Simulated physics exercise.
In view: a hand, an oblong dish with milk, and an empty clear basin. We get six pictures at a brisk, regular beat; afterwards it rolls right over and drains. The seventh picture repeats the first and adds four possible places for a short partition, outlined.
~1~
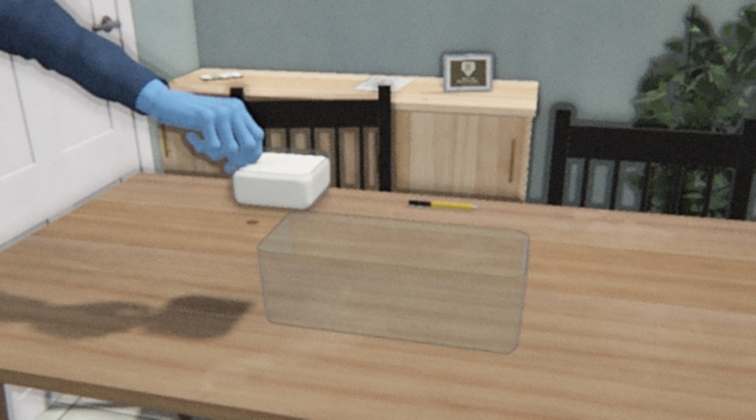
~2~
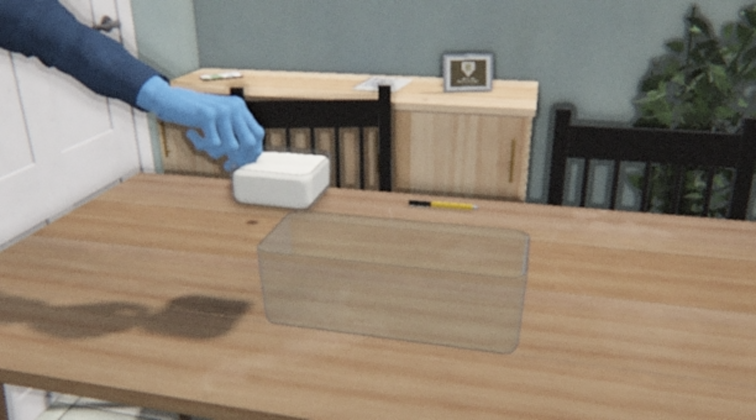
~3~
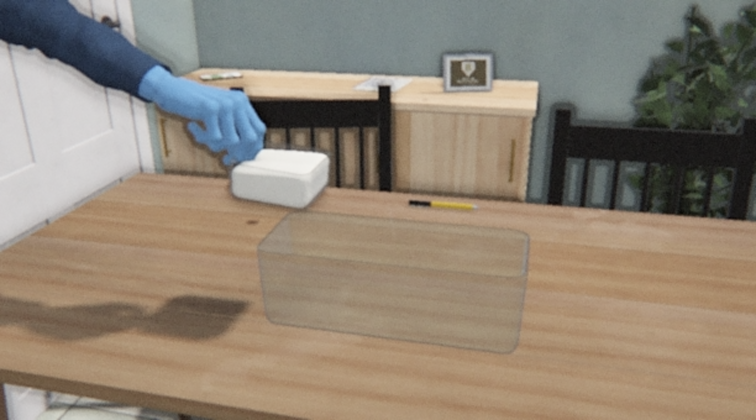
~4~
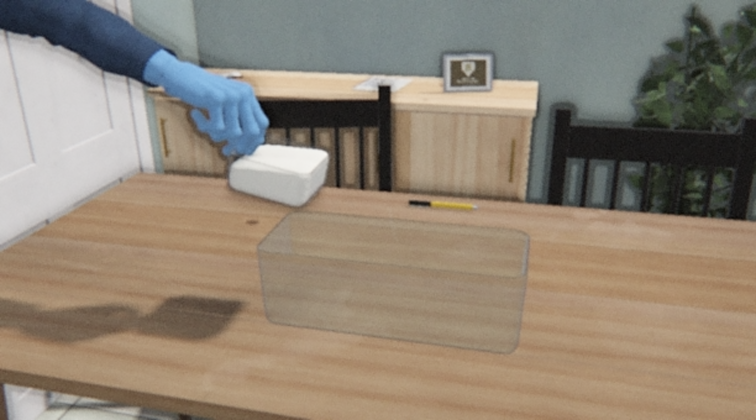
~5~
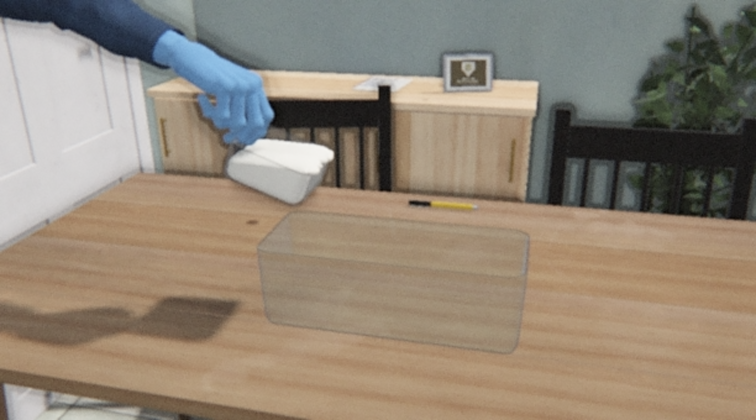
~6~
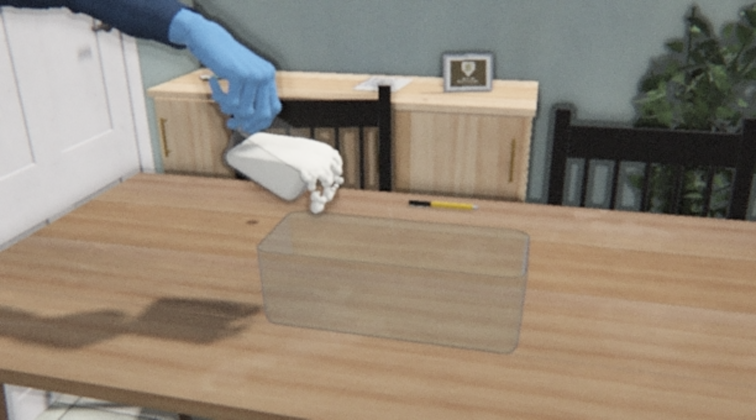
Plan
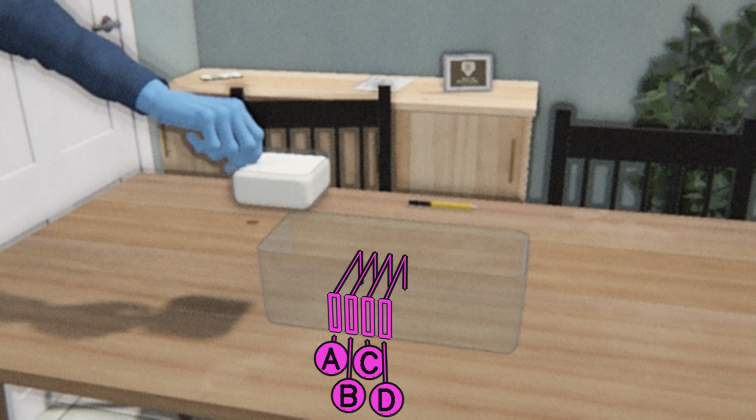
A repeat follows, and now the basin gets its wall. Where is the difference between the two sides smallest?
Go for C.
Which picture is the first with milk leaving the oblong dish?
In picture 5.
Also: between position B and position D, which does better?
That would be B.
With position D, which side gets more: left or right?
The left side.
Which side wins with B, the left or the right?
The right side.
On the marked copy, A at (334, 336); B at (350, 338); C at (367, 340); D at (383, 343).
For position A, about 6 % ends left of the wall and 93 % right of it.
For position B, about 20 % ends left of the wall and 79 % right of it.
For position C, about 47 % ends left of the wall and 51 % right of it.
For position D, about 91 % ends left of the wall and 9 % right of it.
